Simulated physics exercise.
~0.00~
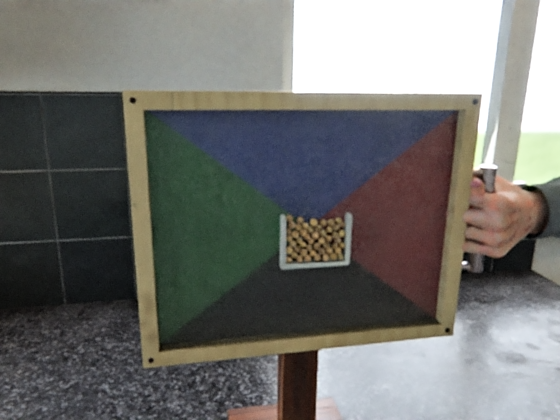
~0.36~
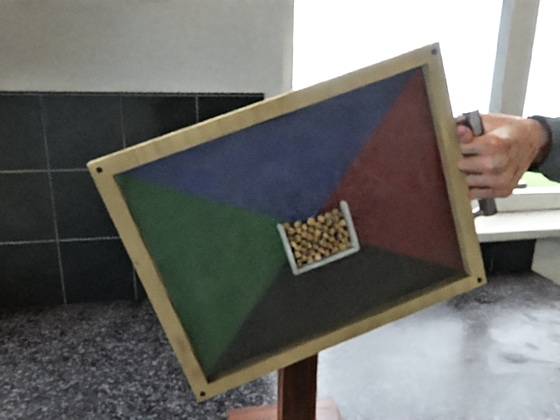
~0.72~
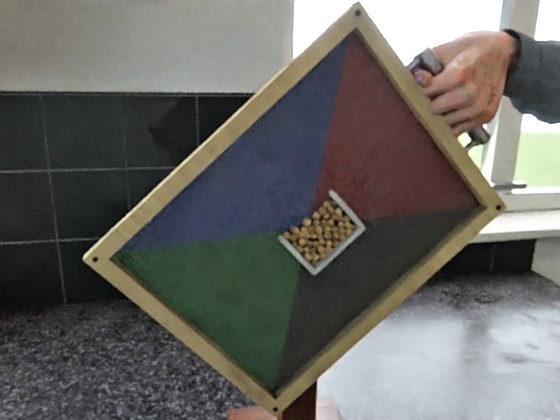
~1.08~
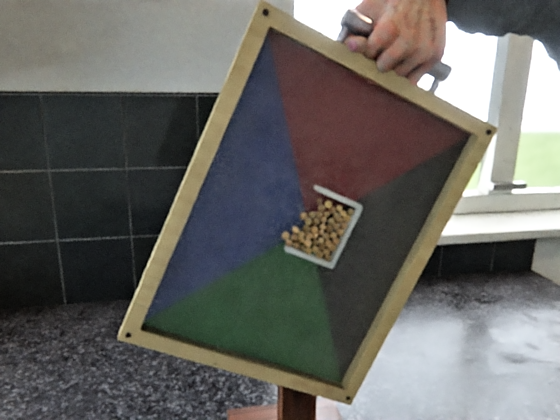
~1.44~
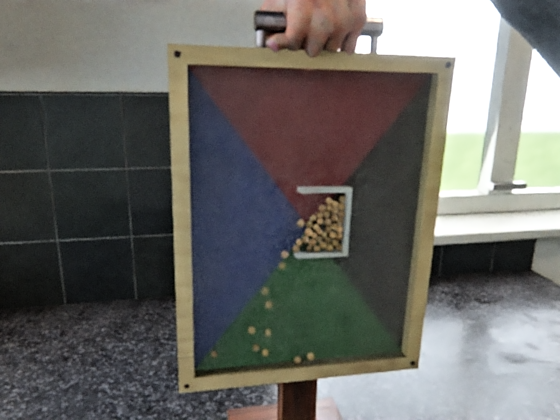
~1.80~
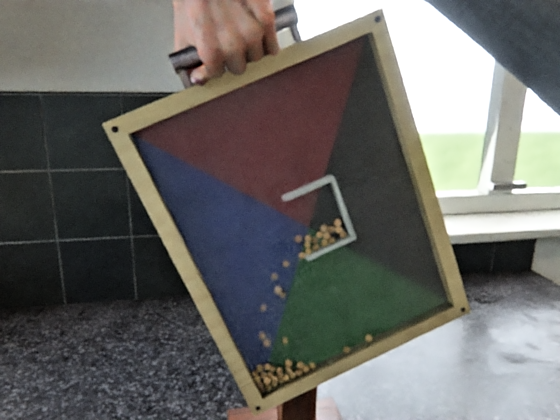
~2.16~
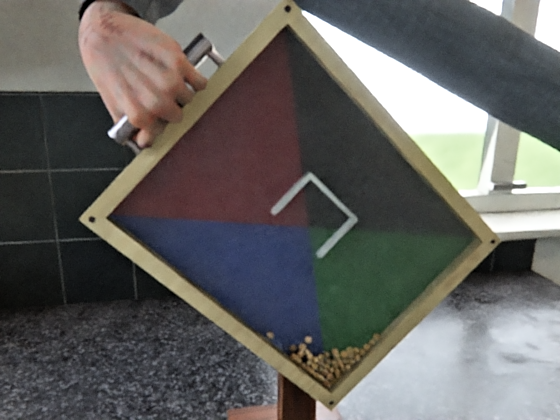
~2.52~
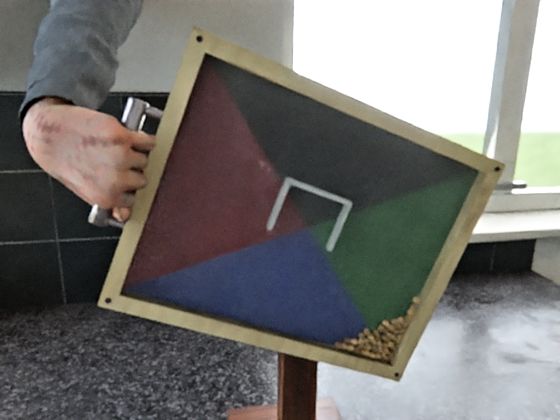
At first, a framed panel painted in blue, red, black and green wedges stands nearly level, with small wooden beads filling a white open-topped tray at its centre. A hand gripping a handle on the right edge turns the panel steadily anticlockwise, and the beads stay in the tray as it tilts. When the handle reaches the top, the beads begin to spill down over the green wedge. The turning continues, the tray empties, and the beads gather in the lowest corner. Finally, with the handle at left, the beads lie heaped in the lower right corner, mostly on green.
